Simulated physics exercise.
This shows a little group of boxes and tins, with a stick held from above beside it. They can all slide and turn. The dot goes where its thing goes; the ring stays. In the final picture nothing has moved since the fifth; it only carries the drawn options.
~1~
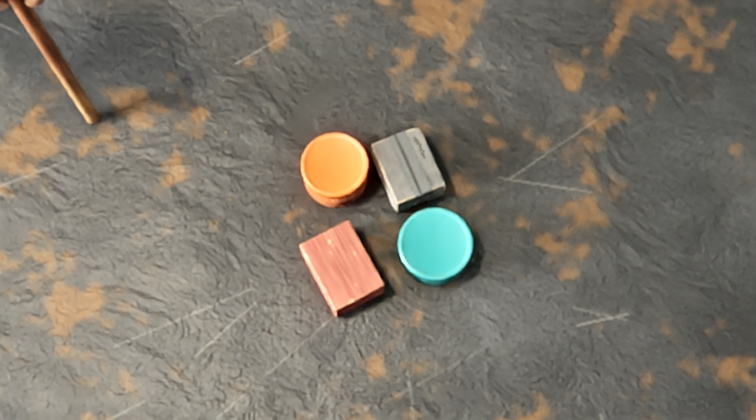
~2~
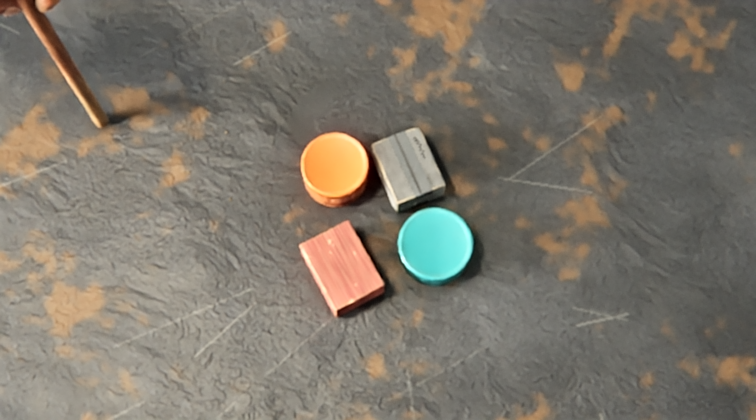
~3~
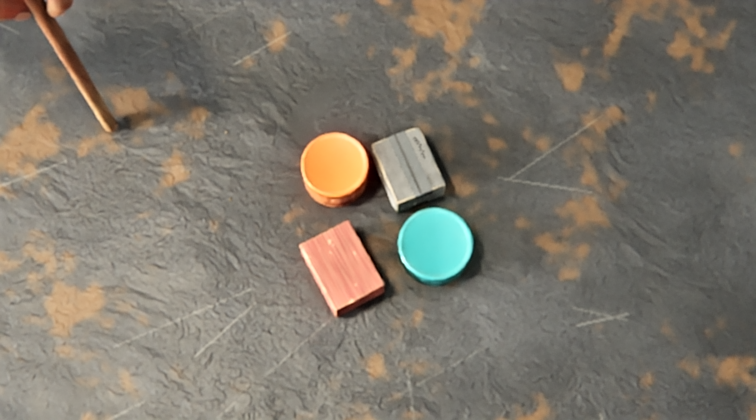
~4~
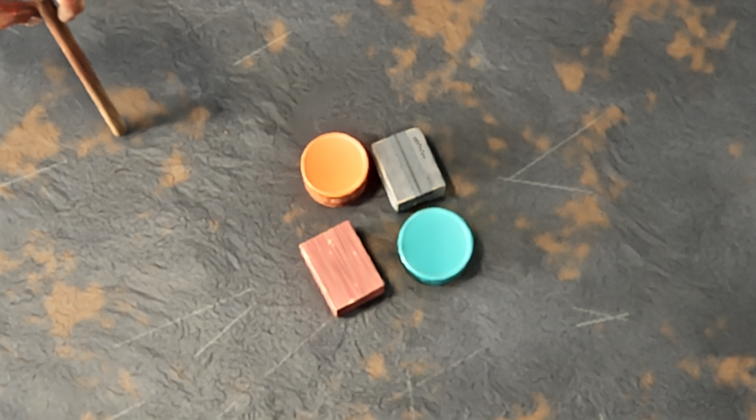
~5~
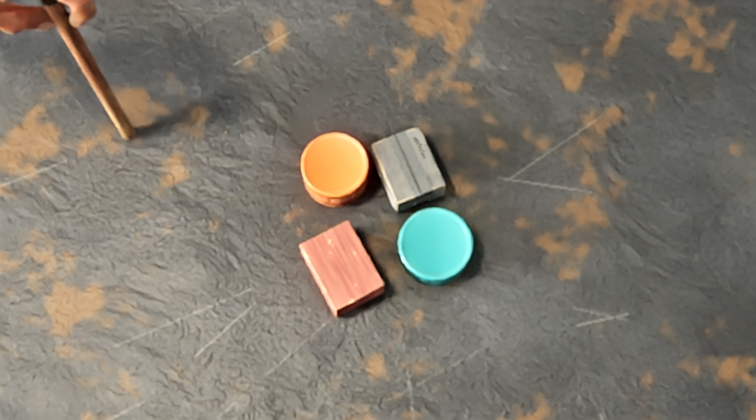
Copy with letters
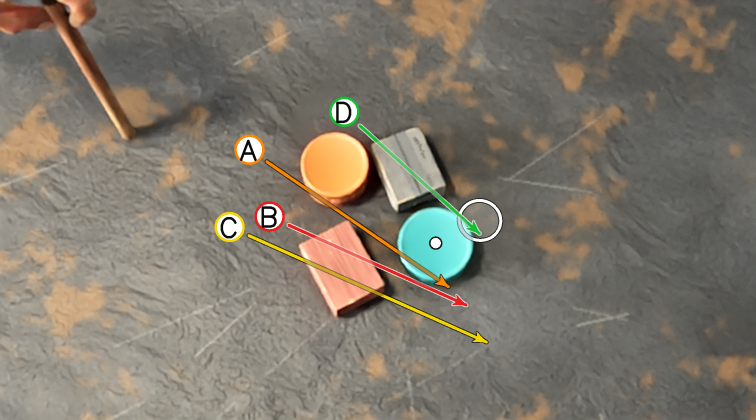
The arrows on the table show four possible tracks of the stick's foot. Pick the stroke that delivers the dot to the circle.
Take C.
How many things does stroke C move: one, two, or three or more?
It moves two.
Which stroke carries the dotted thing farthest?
D.
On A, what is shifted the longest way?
It is the turquoise tub.
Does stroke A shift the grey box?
Yes.
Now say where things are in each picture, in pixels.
In the first frame, orange jar (336, 171); red block (342, 269); turquoise tub (435, 247).
In the second frame, turquoise tub (435, 247); grey box (408, 170).
In the third frame, orange jar (336, 171); red block (342, 269).
In the fourth frame, turquoise tub (435, 247); grey box (408, 170).
In the fifth frame, orange jar (336, 171); red block (342, 269); turquoise tub (435, 247).
On the copy, A from (267, 162) to (448, 287); B from (289, 225) to (466, 305); C from (249, 236) to (486, 342); D from (360, 126) to (479, 233); the ring at (480, 221); the white dot at (436, 243).
On C. First, foot of the stick (333, 274); turquoise tub (435, 247); red block (369, 272).
Then, foot of the stick (419, 312); turquoise tub (474, 229); red block (432, 275).
Finally, foot of the stick (486, 342); turquoise tub (475, 226); red block (435, 275); the dot on the turquoise tub is in the ring.
By contrast, A leaves the dotted thing at (482, 256); B leaves the dotted thing at (445, 245); D leaves the dotted thing at (459, 339).
